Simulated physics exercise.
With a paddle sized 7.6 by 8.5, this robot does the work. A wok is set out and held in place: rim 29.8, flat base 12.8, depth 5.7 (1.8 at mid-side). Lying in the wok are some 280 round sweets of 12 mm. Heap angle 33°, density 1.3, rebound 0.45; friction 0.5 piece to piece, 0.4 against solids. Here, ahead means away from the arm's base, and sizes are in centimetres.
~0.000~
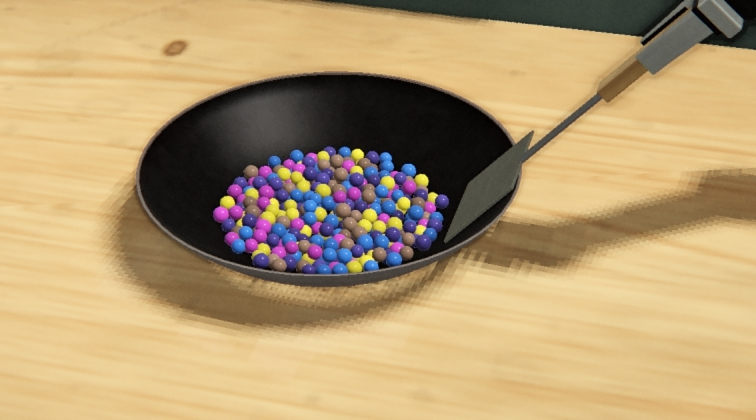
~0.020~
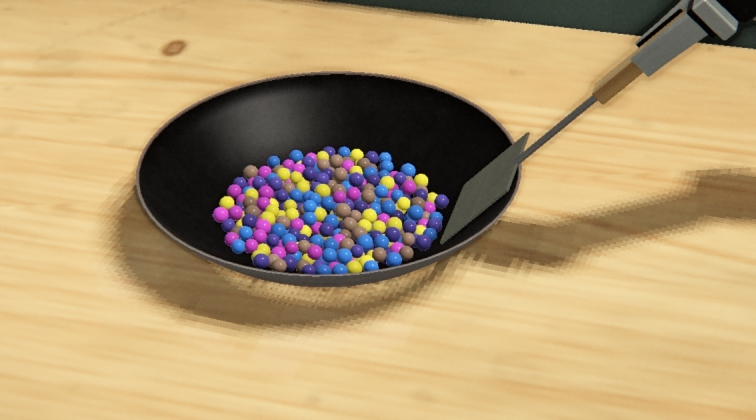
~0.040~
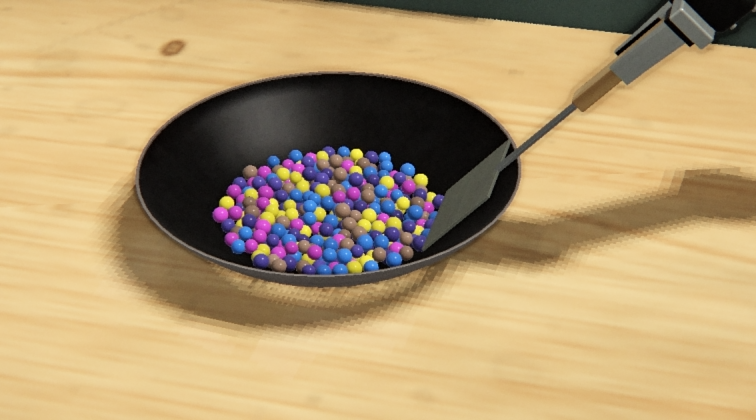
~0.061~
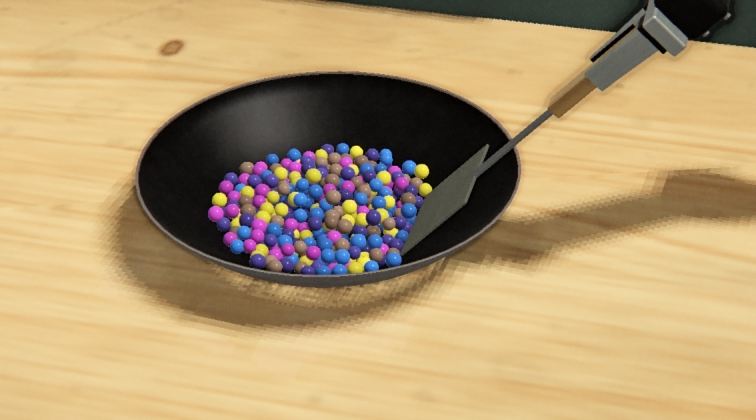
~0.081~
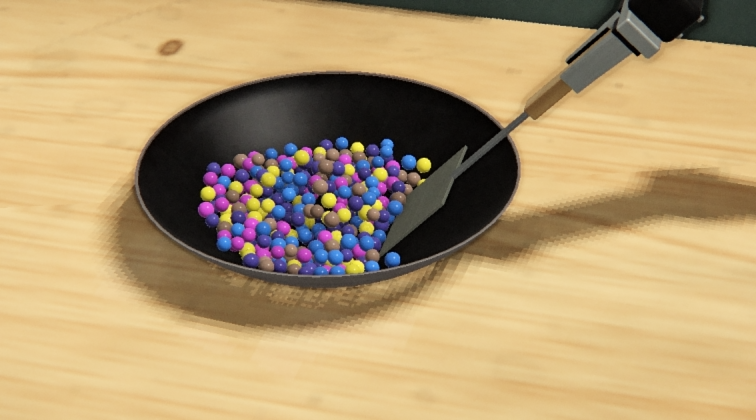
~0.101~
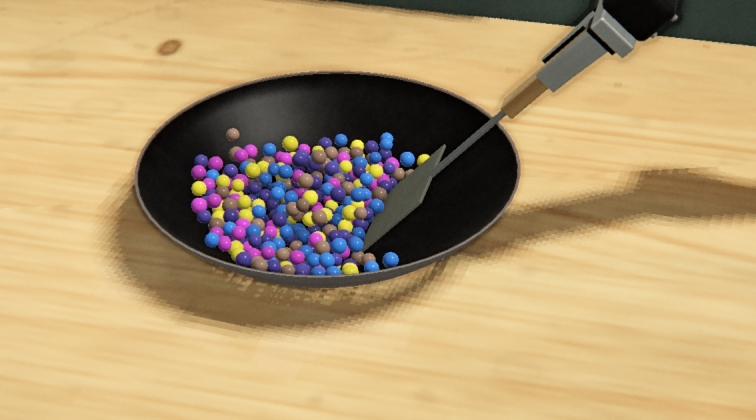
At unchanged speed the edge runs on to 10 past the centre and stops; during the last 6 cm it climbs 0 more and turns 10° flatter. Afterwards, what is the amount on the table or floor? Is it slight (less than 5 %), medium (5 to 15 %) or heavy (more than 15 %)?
Heavy.
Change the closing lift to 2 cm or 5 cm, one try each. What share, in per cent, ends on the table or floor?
20 and 10 per cent.
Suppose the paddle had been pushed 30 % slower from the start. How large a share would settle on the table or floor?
Then roughly 10 percent.
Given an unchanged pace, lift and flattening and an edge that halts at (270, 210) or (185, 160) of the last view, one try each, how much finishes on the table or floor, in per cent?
I'd say some 0 per cent, then some 40 per cent.
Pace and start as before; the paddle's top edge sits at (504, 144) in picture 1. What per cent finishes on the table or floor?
Spill: Approx. 20 per cent.
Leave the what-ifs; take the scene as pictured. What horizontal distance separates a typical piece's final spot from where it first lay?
Level distance of roughly 6 cm.
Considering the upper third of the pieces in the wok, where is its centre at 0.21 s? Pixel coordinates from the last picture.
Near pixel (220, 172).
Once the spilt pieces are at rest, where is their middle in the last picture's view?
(67, 169) or thereabouts.
After 0.16 s, sloping 49°, highest piece 8 above the table; 278 in the wok, 1 on the blade or in flight.
After 0.21 s, sloping 46°, highest piece 7 above the table; 278 in the wok, 1 on the blade or in flight.
After 0.44 s, sloping 39°, highest piece 6 above the table; 218 in the wok, 54 on the table or floor, 7 on the blade or in flight.
After 1.49 s, sloping 39°, highest piece 6 above the table; 218 in the wok, 61 on the table or floor.
At rest, 218 in the wok, 61 on the table or floor. That is 22 % on the table or floor.
